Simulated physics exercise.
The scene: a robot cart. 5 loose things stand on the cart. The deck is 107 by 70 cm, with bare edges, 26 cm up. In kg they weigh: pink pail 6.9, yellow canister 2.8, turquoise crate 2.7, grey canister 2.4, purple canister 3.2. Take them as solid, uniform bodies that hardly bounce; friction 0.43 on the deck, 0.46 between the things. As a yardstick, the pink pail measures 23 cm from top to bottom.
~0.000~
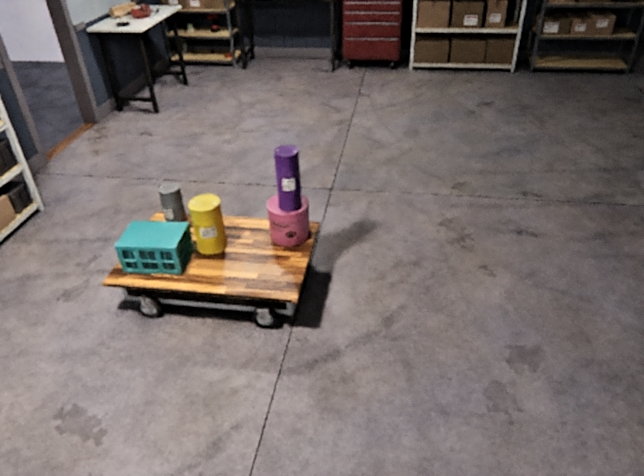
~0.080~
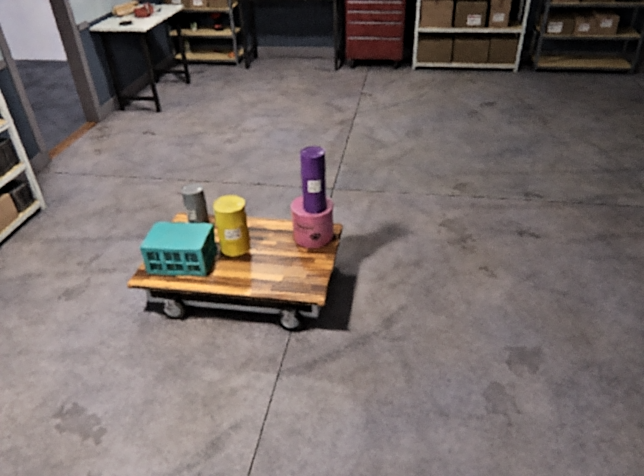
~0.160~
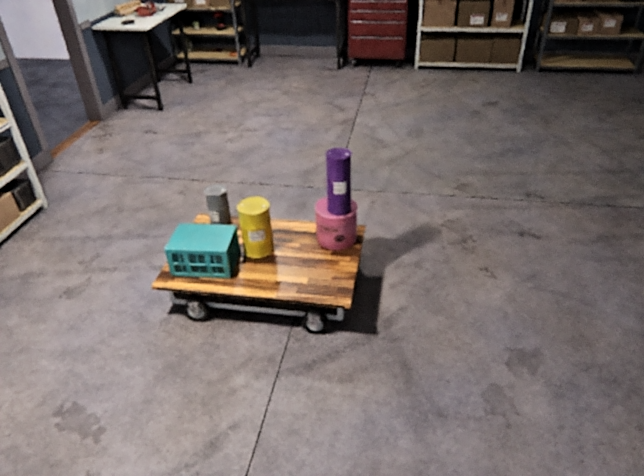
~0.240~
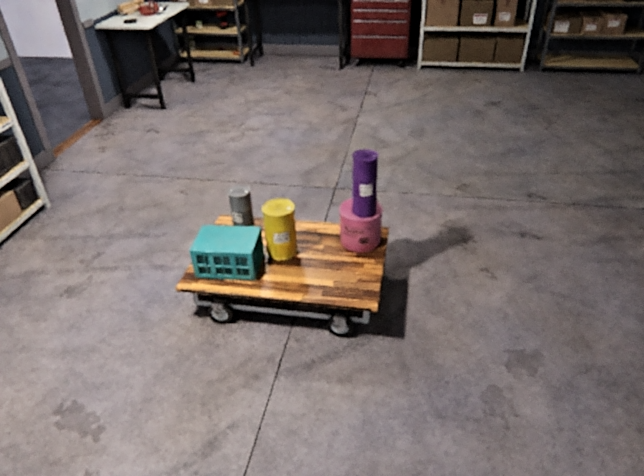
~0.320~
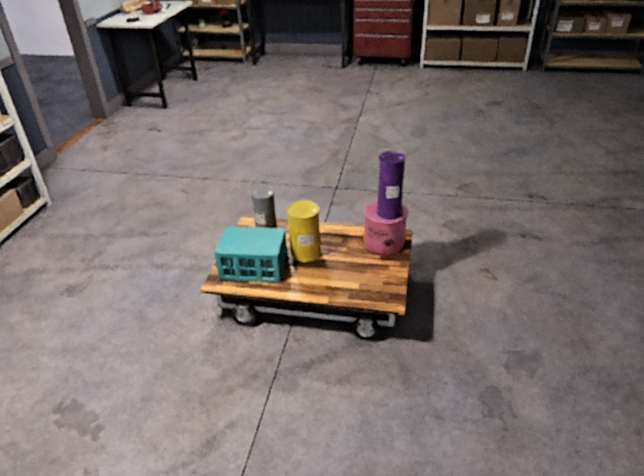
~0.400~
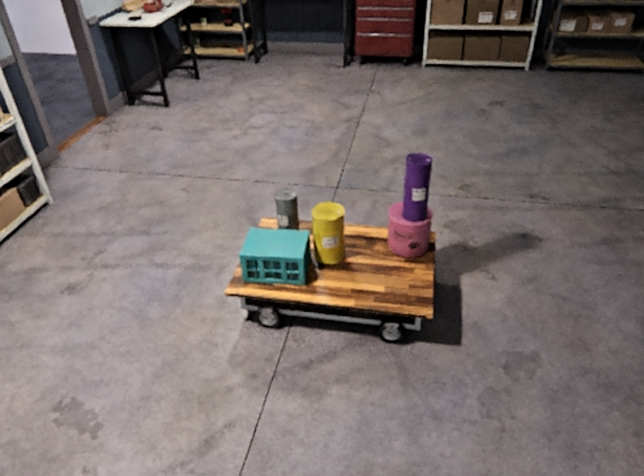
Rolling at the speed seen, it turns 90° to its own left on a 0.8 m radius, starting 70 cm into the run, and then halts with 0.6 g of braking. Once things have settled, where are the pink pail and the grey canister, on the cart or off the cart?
The pink pail ends off the deck, the grey canister is still aboard.
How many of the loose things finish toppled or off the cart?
In all, 2.
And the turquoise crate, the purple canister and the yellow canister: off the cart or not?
The turquoise crate is still on the cart; the purple canister ends off the cart; the yellow canister is still on the cart.
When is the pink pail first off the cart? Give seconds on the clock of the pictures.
Near 1.0 s.
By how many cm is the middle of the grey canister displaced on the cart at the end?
About 10 cm.
After 0.70 s, cart 126 cm along, turned 29°; pink pail 3° off upright near (494, 215); purple canister 9° off upright; yellow canister moved 7 cm.
After 1.10 s, cart 198 cm along, turned 81°; pink pail and purple canister now off the cart; yellow canister moved 24 cm; turquoise crate moved 11 cm.
After 1.50 s, cart 252 cm along, turned 90°; grey canister moved 5 cm near (419, 143); yellow canister moved 30 cm; turquoise crate moved 19 cm.
In the end (2.1 s), off the cart, pink pail and purple canister; not toppled but over 10 cm from the start, yellow canister, turquoise crate and grey canister. In the last view, pink pail near (502, 137), grey canister near (420, 139).
